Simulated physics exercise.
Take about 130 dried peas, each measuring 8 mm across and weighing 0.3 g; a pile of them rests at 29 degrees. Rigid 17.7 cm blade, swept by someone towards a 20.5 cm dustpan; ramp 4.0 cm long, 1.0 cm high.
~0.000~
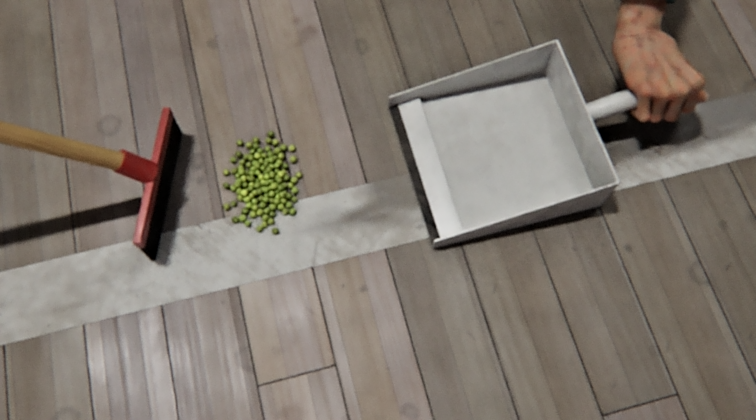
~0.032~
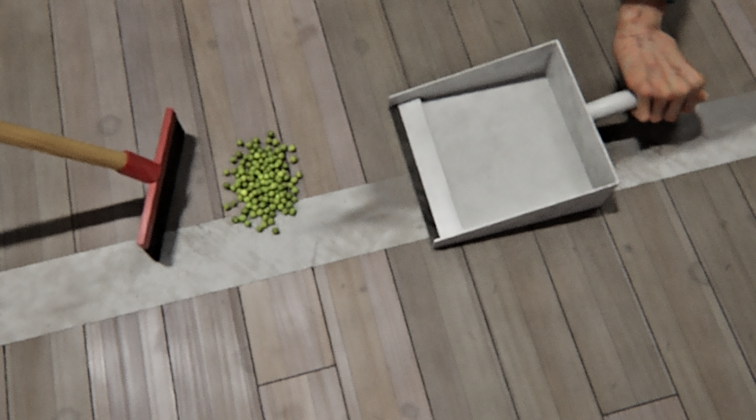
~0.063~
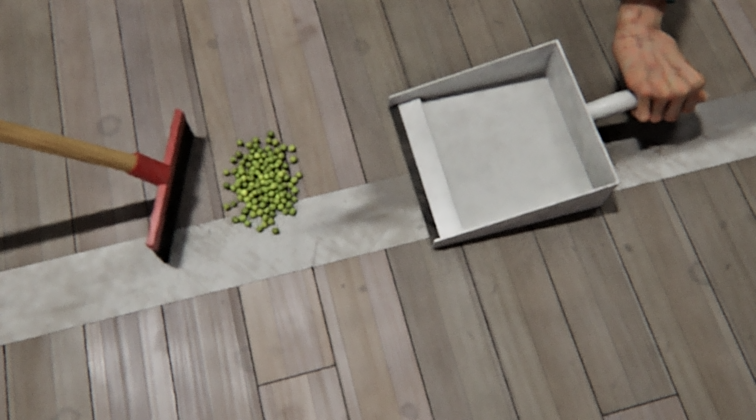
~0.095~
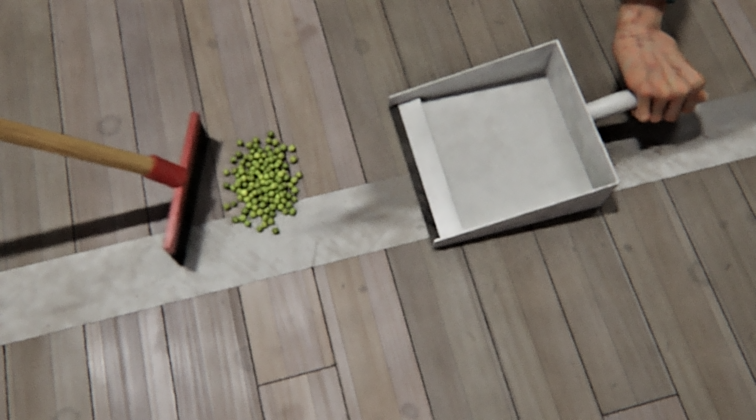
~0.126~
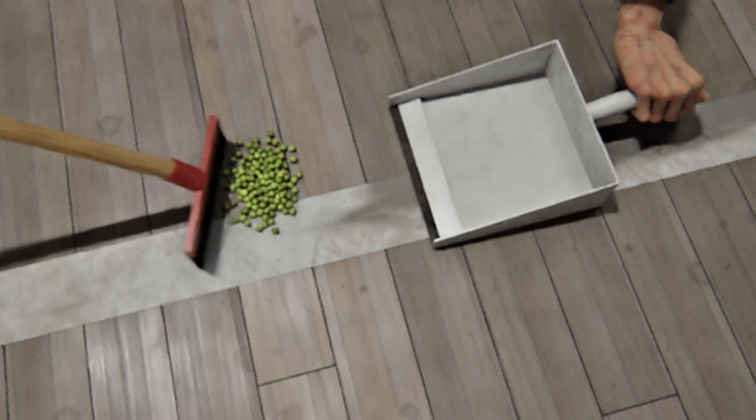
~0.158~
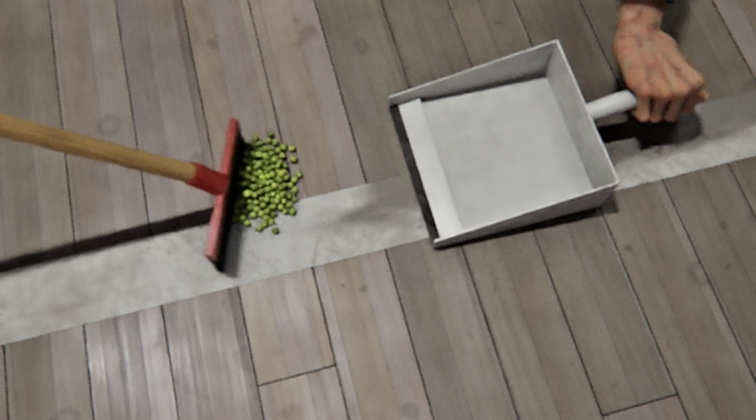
A hand holds a grey dustpan still while a red broom slides right into green peas.
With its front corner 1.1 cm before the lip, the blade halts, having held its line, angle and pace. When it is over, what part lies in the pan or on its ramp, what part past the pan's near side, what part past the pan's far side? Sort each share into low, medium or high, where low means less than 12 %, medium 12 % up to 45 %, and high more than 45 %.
Shares - pan: Medium, near side: Medium, far side: Low.
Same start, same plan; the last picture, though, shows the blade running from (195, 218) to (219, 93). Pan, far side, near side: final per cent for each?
Split: Pan = 0, far = 10, near = 0.
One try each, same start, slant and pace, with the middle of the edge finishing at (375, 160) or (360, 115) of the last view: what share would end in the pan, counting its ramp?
About 25 and 10 per cent.
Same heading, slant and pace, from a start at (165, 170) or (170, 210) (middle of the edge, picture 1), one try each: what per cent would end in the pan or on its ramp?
Close to 25 in a hundred, then close to 20 in a hundred.
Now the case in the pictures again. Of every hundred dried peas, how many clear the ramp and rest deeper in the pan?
Around 5 percent.
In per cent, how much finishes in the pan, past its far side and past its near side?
In per cent: Pan 20; near side 20; far side 5.
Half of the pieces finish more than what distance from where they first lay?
Around 20 centimetres.
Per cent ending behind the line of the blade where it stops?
20 %.
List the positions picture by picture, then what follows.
Blade from (140, 243) to (169, 115), moved 0.0 cm, 0 of the pieces shifted so far; middle of the pieces at (263, 183); pan at (506, 151), in the first frame.
Blade from (143, 244) to (172, 115), moved 0.4 cm, 0 of the pieces shifted so far; middle of the pieces at (263, 183), in the second frame.
Blade from (153, 246) to (181, 117), moved 1.6 cm, 0 of the pieces shifted so far; middle of the pieces at (263, 183), in the third frame.
Blade from (170, 249) to (196, 119), moved 3.5 cm, 0 of the pieces shifted so far; middle of the pieces at (263, 183), in the fourth frame.
Blade from (190, 252) to (215, 123), moved 6.0 cm, 0 of the pieces shifted so far; middle of the pieces at (263, 183), in the fifth frame.
Blade from (212, 256) to (235, 126), moved 8.5 cm, 41 of the pieces shifted so far; middle of the pieces at (265, 183); pan at (506, 151). Its pace works out near 0.79 m/s, heading 25 degrees towards the viewer's side, in the sixth frame.
Then, at 0.30 s, middle of the blade 13 cm from the lip; 0 % over the lip, far side 5 %, near side 0 %.
After 0.39 s, middle of the blade 6 cm from the lip; 0 % over the lip, far side 5 %, near side 10 %.
Then, at 0.62 s, middle of the blade 4 cm from the lip; 30 % over the lip, far side 5 %, near side 20 %.
By 1.6 s all is still; pan 20 %, near side 20 %, far side 5 %, in front of the lip or behind the blade 55 %.
